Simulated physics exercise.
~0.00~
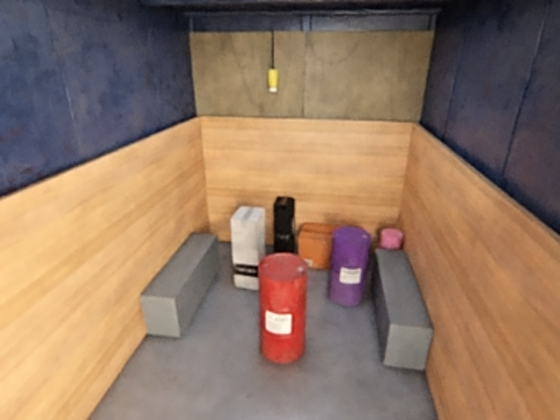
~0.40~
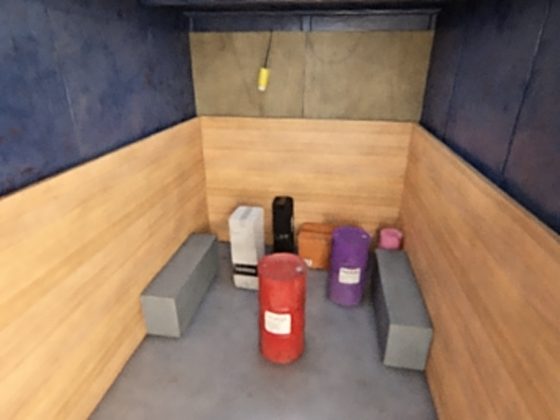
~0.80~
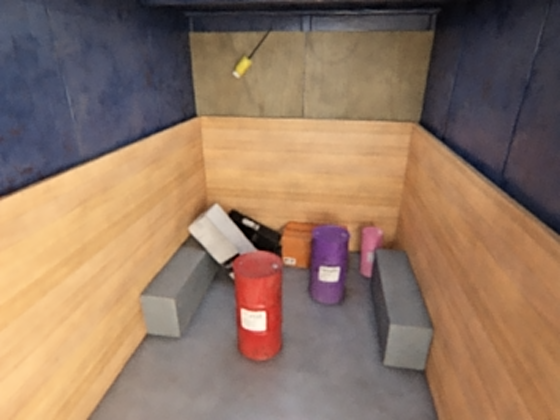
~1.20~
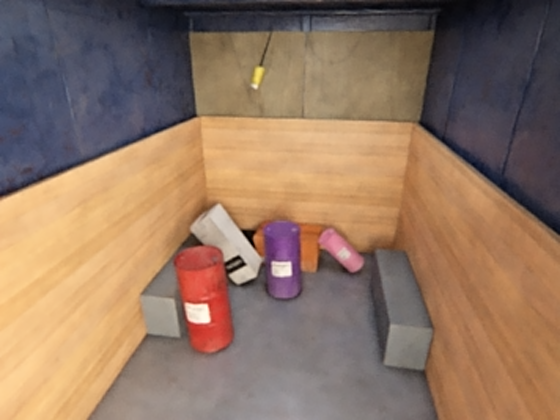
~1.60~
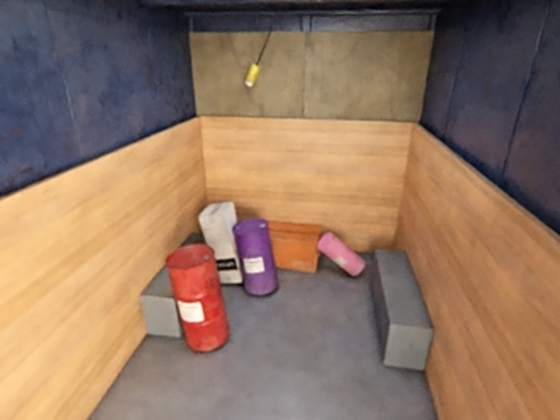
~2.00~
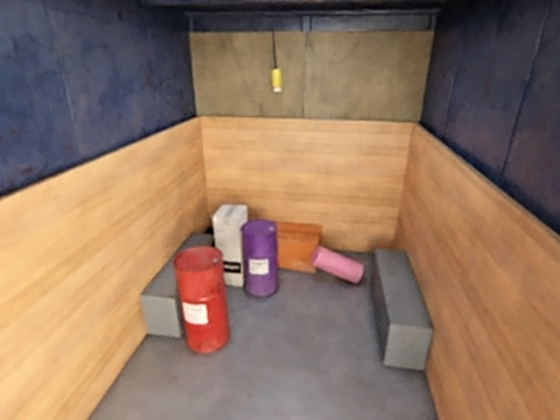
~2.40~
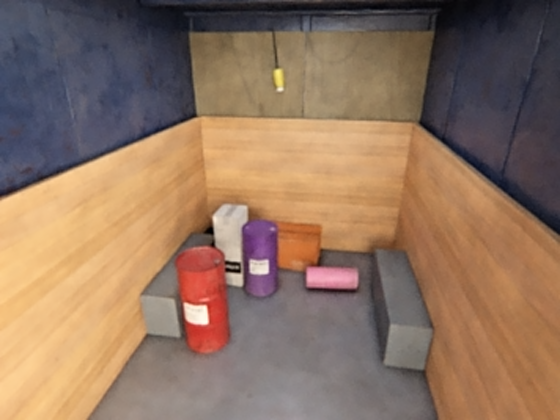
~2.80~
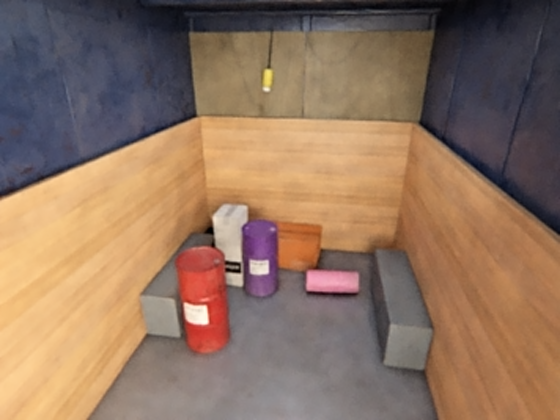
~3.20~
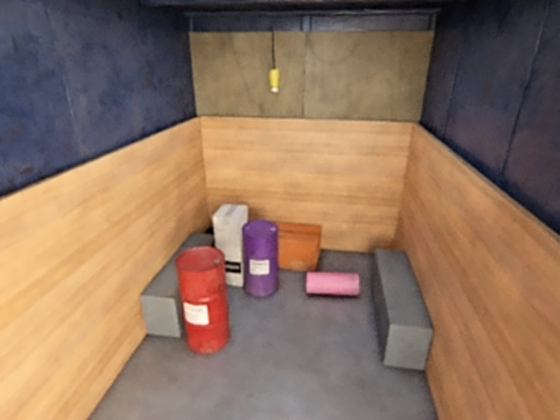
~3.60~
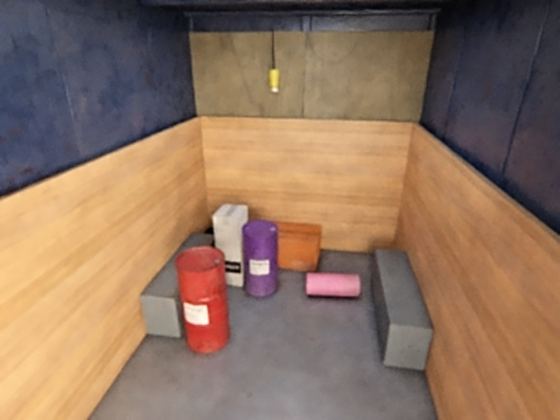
A yellow lamp on a cord hangs at the back of a van's load bay, seen from the open end towards the cab, above a red drum near the middle, white, black and orange boxes behind, and a purple drum and pink canister to the right. The lamp swings left, and the load slides left as the white box tilts and the black box topples. The drums slide farther left while the canister leans. The white box rights itself, and the canister falls and rolls slightly forward. Finally, the lamp hangs nearly still, both drums upright, the canister on its side.
